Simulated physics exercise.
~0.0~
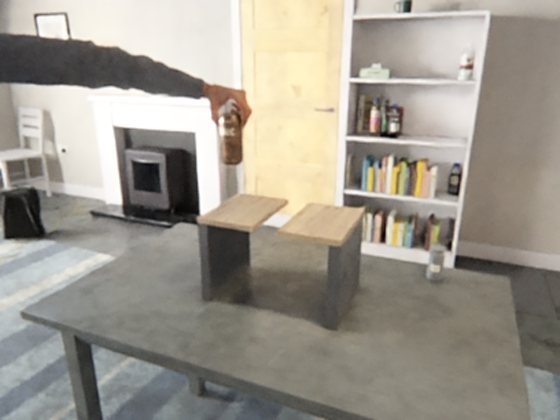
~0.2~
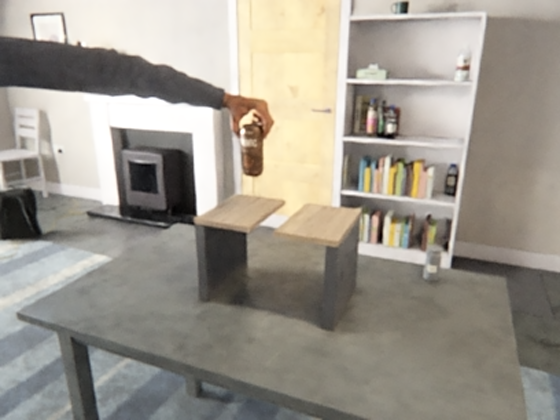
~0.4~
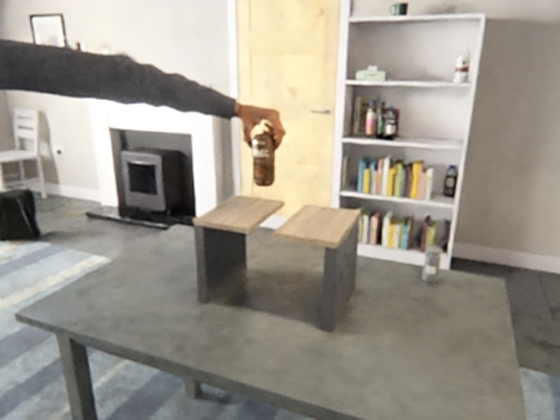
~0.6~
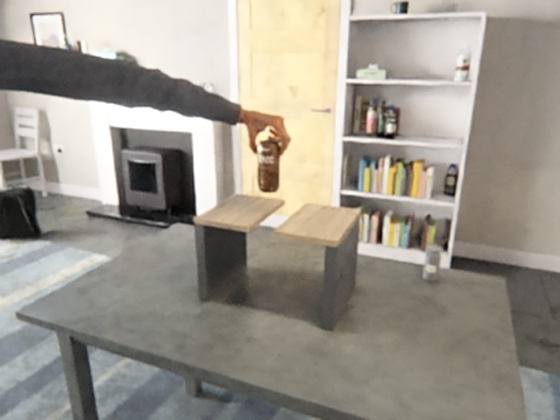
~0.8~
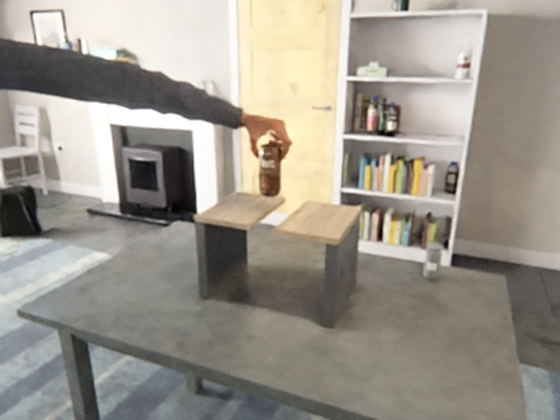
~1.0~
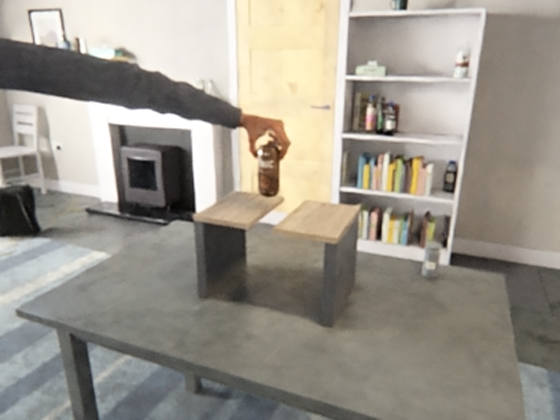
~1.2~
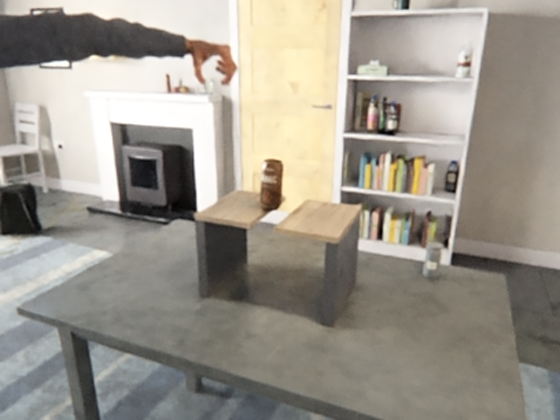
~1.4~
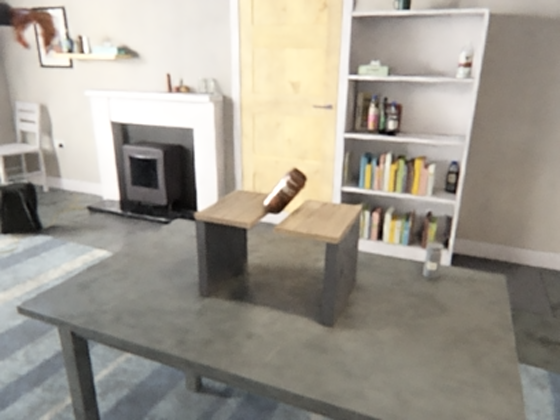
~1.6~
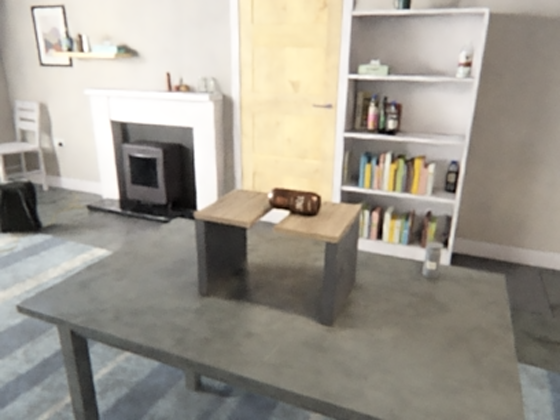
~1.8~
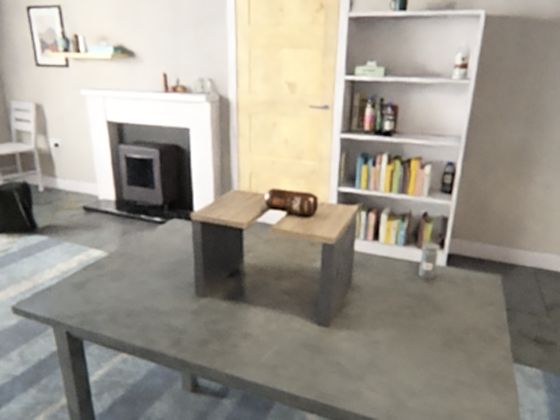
A brown can, held upright by a hand reaching in from the left, moves right over a small stand with a gap in its wooden top. The stand sits on a grey table, with a fireplace, door and bookshelf behind. The hand lowers the can until it is just above the gap, then lets go and draws back to the left. Left alone, the can stands briefly, then tips over to the right. It ends lying on its side across the top of the stand, caught there, while a small grey shaker stays in its place.
